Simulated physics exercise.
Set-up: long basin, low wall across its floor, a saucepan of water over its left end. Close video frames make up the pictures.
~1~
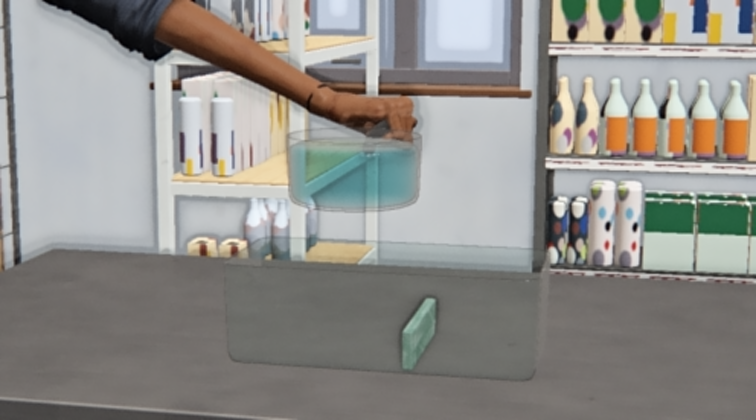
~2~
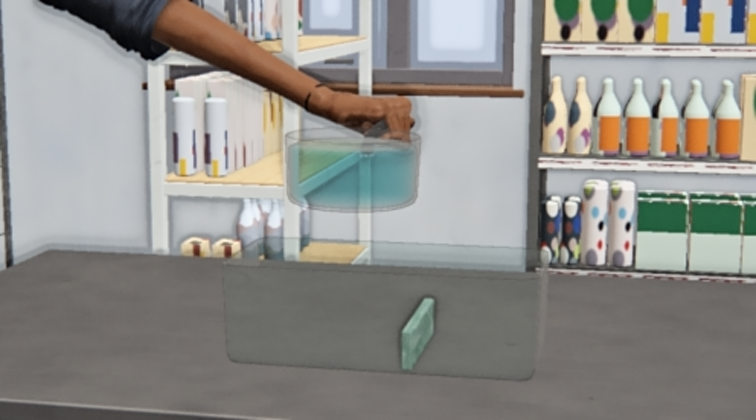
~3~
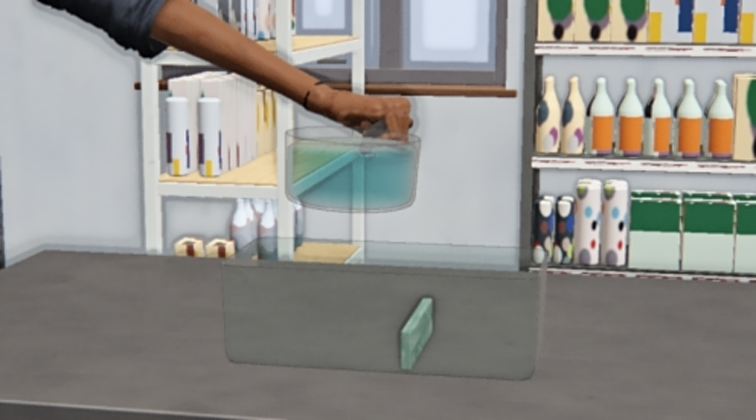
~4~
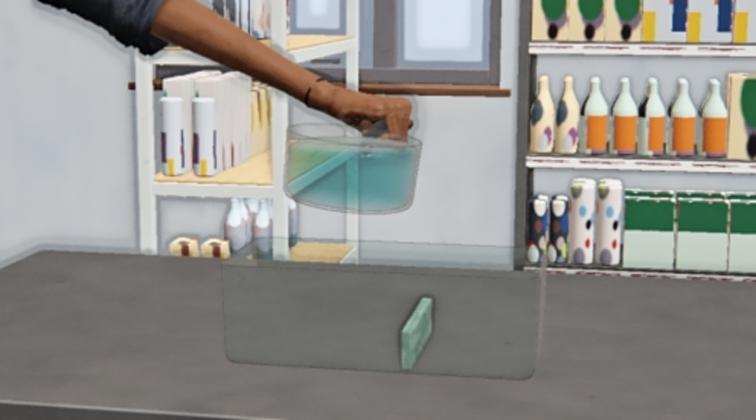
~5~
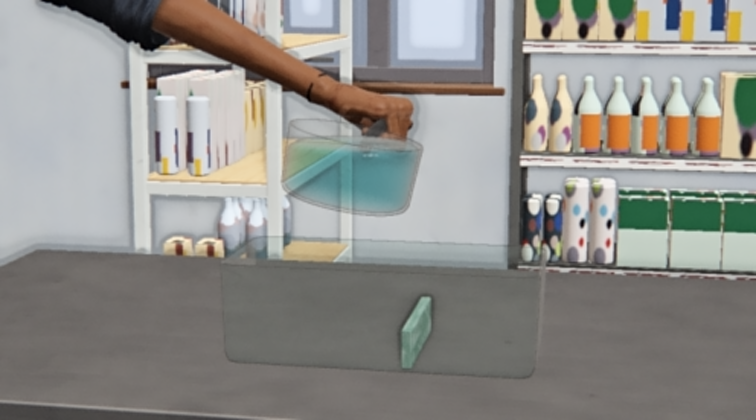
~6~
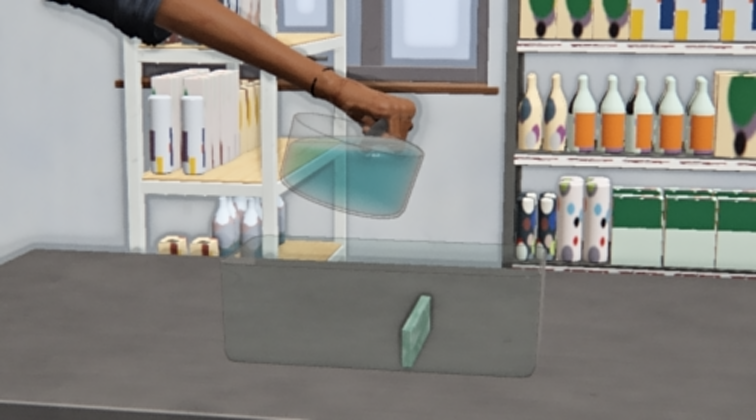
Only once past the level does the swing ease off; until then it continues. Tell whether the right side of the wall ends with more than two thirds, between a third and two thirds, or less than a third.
The share right of the wall lands past the two-thirds mark.
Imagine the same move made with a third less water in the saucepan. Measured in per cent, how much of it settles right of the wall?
Roughly 75 %.
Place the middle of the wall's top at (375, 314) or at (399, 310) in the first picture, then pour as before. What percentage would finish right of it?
Roughly 90 % and then 90 %.
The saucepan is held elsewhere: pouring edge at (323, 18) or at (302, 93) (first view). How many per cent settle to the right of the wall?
In turn 30 % and 10 %.
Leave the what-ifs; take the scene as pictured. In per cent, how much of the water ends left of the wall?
It is close to 25 per cent.
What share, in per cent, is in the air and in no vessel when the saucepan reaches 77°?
Roughly 30 percent.
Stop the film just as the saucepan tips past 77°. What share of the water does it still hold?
My estimate is close to 40 percent remaining.
A moment on, the tilt is 77° and 41 per cent is still to pour, 0 is left of the wall and 30 right of it.
Next, the tilt is 110° and 5 per cent is still to pour, 13 is left of the wall and 79 right of it.
Then the tilt is 114° and 0 per cent is still to pour, 22 is left of the wall and 78 right of it.
Later the tilt is 114° and 0 per cent is still to pour, 24 is left of the wall and 76 right of it.
At rest 24 per cent lies left of the wall, 75 right of it and 0 outside.
